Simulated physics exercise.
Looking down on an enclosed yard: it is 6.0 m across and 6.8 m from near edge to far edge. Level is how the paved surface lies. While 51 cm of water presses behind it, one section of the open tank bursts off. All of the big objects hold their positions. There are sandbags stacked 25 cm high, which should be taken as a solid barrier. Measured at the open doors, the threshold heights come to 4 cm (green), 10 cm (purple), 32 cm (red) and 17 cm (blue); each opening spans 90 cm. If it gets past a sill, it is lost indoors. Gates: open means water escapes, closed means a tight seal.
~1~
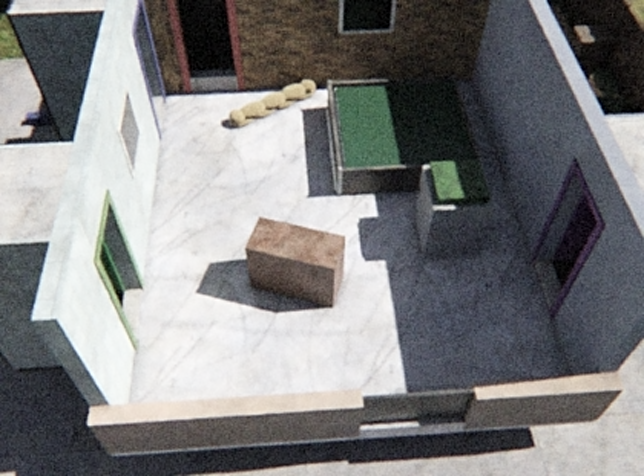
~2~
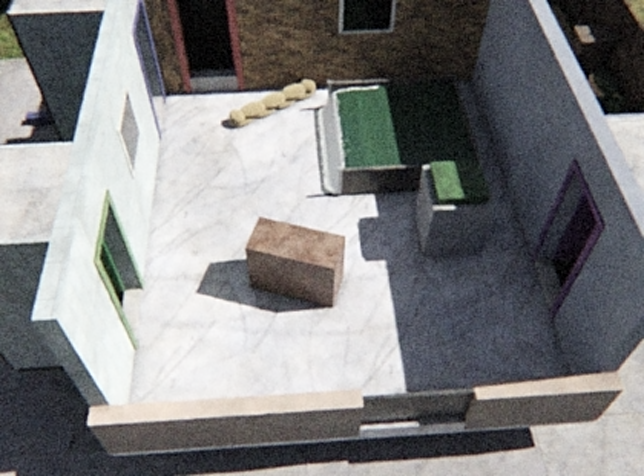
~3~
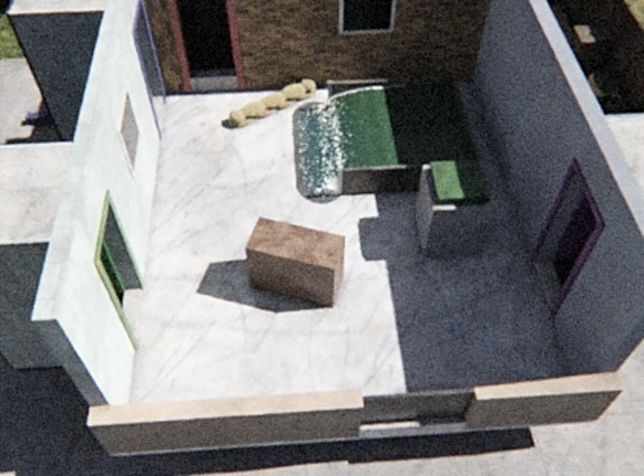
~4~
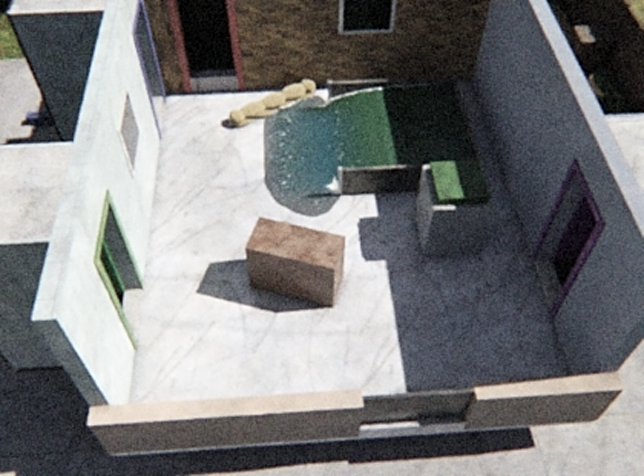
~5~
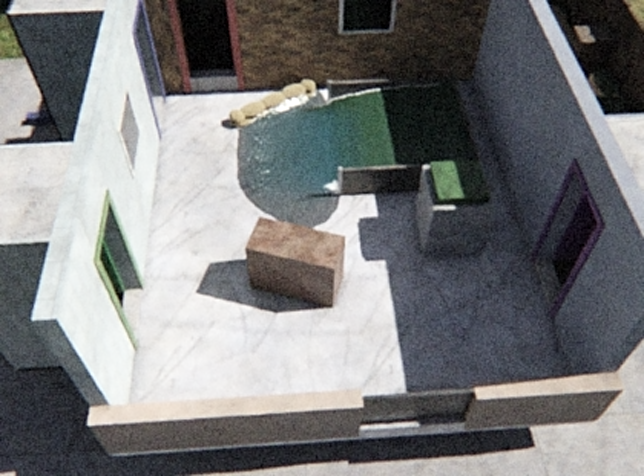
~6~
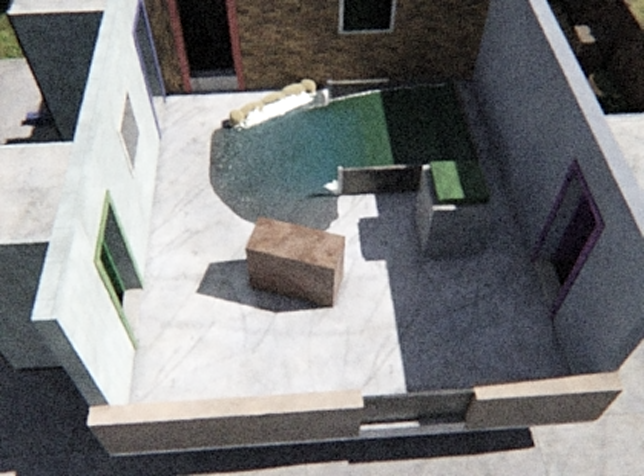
Water pours from the left side of the green tank and spreads across the pale paving.
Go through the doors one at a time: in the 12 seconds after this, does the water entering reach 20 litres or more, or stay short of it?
At the end, the green door breaches the limit, the purple door never breaches the limit, the red door never breaches the limit, the blue door never breaches the limit.
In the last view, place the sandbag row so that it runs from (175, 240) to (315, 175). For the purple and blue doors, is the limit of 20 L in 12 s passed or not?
Against the limit, the purple door stays within it and the blue door goes beyond it.
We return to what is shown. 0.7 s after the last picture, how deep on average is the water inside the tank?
It averages close to 31 centimetres.
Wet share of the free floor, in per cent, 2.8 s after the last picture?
Covered: Roughly 50 %.
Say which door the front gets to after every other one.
Door: Purple.
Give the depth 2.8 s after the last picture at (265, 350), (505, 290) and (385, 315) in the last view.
1, 0 and 0 cm, respectively.
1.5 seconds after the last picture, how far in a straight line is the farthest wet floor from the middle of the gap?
Distance: Approx. 4.4 m.
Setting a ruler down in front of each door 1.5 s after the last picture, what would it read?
Centimetres: Green 2 / purple 0 / red 2 / blue 14.
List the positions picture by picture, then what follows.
In the first frame, still water, 51 cm deep, in the open tank at (400, 124).
In the second frame, the front is at (332, 193), 1.1 m from the gap at (336, 140); 0.4 m2 of floor is under water; 51 cm left at the back of the open tank.
In the third frame, water pours out at (336, 142) and has run 1.3 m, to (318, 199); typically 10 cm deep outside, 51 cm at the open tank's back.
In the fourth frame, water pours out at (336, 143) and has run 1.5 m, to (290, 203); typically 8 cm deep outside, 51 cm at the open tank's back.
In the fifth frame, water pours out at (336, 143) and has run 1.9 m, to a hidden place; typically 7 cm deep outside, 51 cm at the open tank's back.
In the sixth frame, the front is at (218, 188), 2.2 m from the gap at (336, 143); 5.0 m2 of floor is under water; 50 cm left at the back of the open tank.
Then, 0.7 s after the last picture water covers 25 % of the floor and is deepest (36 cm) near (158, 161); green door not reached, purple door not reached, red door not reached, blue door 6 cm at the sill, 0 L in.
Then, 1.5 s after the last picture water covers 35 % of the floor and is deepest (34 cm) near (167, 176); green door not reached, purple door not reached, red door not reached, blue door 14 cm at the sill, 0 L in.
Then, 2.8 s after the last picture water covers 50 % of the floor and is deepest (27 cm) near (166, 95); green door 9 cm at the sill, 12 L in, purple door not reached, red door 14 cm at the sill, 0 L in, blue door 14 cm at the sill, 2 L in.
Then, 6.3 s after the last picture water covers 90 % of the floor and is deepest (16 cm) near (202, 106); green door 8 cm at the sill, 40 L in, purple door 9 cm at the sill, 0 L in, red door 15 cm at the sill, 0 L in, blue door 15 cm at the sill, 4 L in.
Then, 11.3 s after the last picture water covers 95 % of the floor and is deepest (14 cm) near (573, 397); green door 7 cm at the sill, 111 L in, purple door 9 cm at the sill, 1 L in, red door 5 cm at the sill, 0 L in, blue door 6 cm at the sill, 4 L in.
